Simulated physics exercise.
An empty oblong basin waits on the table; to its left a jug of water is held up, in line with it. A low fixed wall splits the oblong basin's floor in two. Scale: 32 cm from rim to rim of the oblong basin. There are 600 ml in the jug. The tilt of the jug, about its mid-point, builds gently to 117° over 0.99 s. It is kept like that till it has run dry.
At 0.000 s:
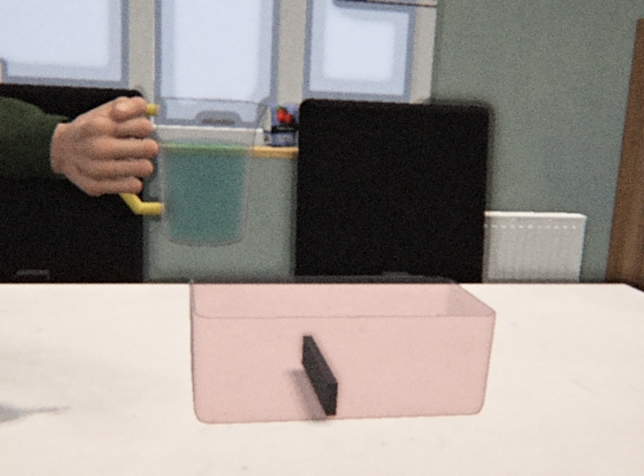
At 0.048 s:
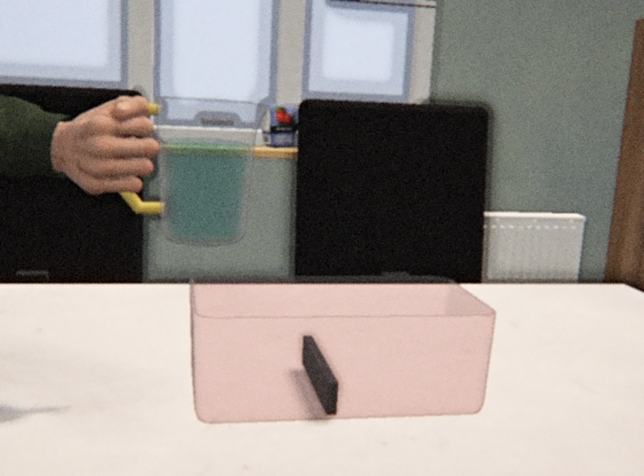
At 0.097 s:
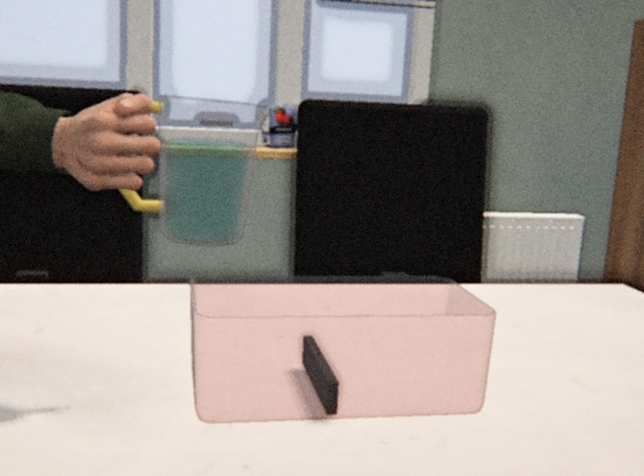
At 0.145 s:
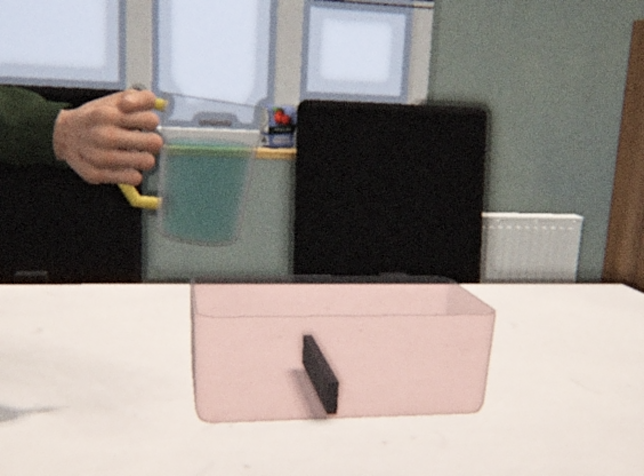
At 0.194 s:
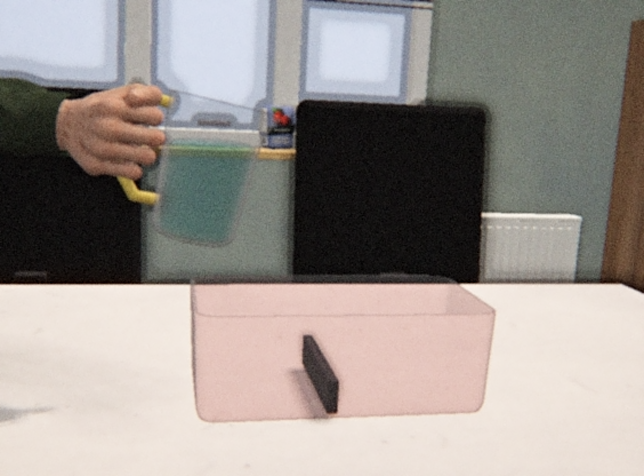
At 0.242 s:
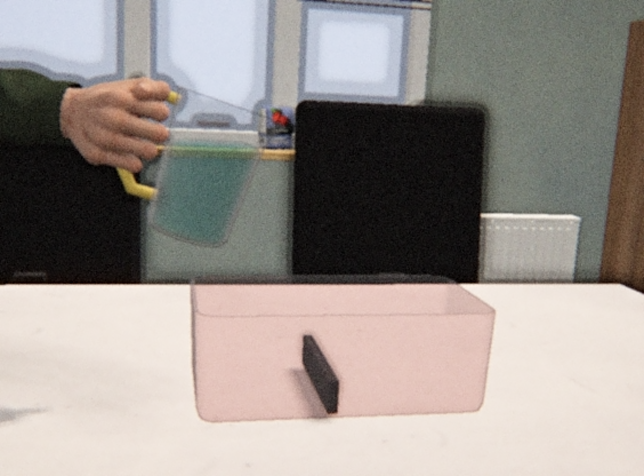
In a room with windows and a radiator, an empty pink see-through oblong basin sits on a white table, while a hand holds a clear jug of water by its yellow handle above and to the left. The jug is upright at first, then the hand gradually tilts it slightly to the right.
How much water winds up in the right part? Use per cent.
Roughly 55 per cent is past the wall.
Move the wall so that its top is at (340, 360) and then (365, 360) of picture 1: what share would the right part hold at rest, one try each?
First 15, then 10 per cent.
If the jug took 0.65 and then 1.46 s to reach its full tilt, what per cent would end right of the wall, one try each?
In turn about 40 and 70 per cent.
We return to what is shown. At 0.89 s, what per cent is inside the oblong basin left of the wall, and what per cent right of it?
Near 18 on the left, 42 on the right.
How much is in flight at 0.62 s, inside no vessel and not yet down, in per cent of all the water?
Some 12 per cent.
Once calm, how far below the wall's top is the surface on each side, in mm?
Some 24 mm on the left and 24 mm on the right.
Then, 0.62 s in, the tilt is 80° and 86 per cent is still to pour, 0 is left of the wall and 1 right of it.
Then, 0.89 s in, the tilt is 114° and 21 per cent is still to pour, 18 is left of the wall and 42 right of it.
Then, 1.18 s in, the tilt is 117° and 0 per cent is still to pour, 43 is left of the wall and 55 right of it.
Then, 1.49 s in, the tilt is 117° and 0 per cent is still to pour, 43 is left of the wall and 55 right of it.
Finally, 44 per cent lies left of the wall, 55 right of it and 1 outside.
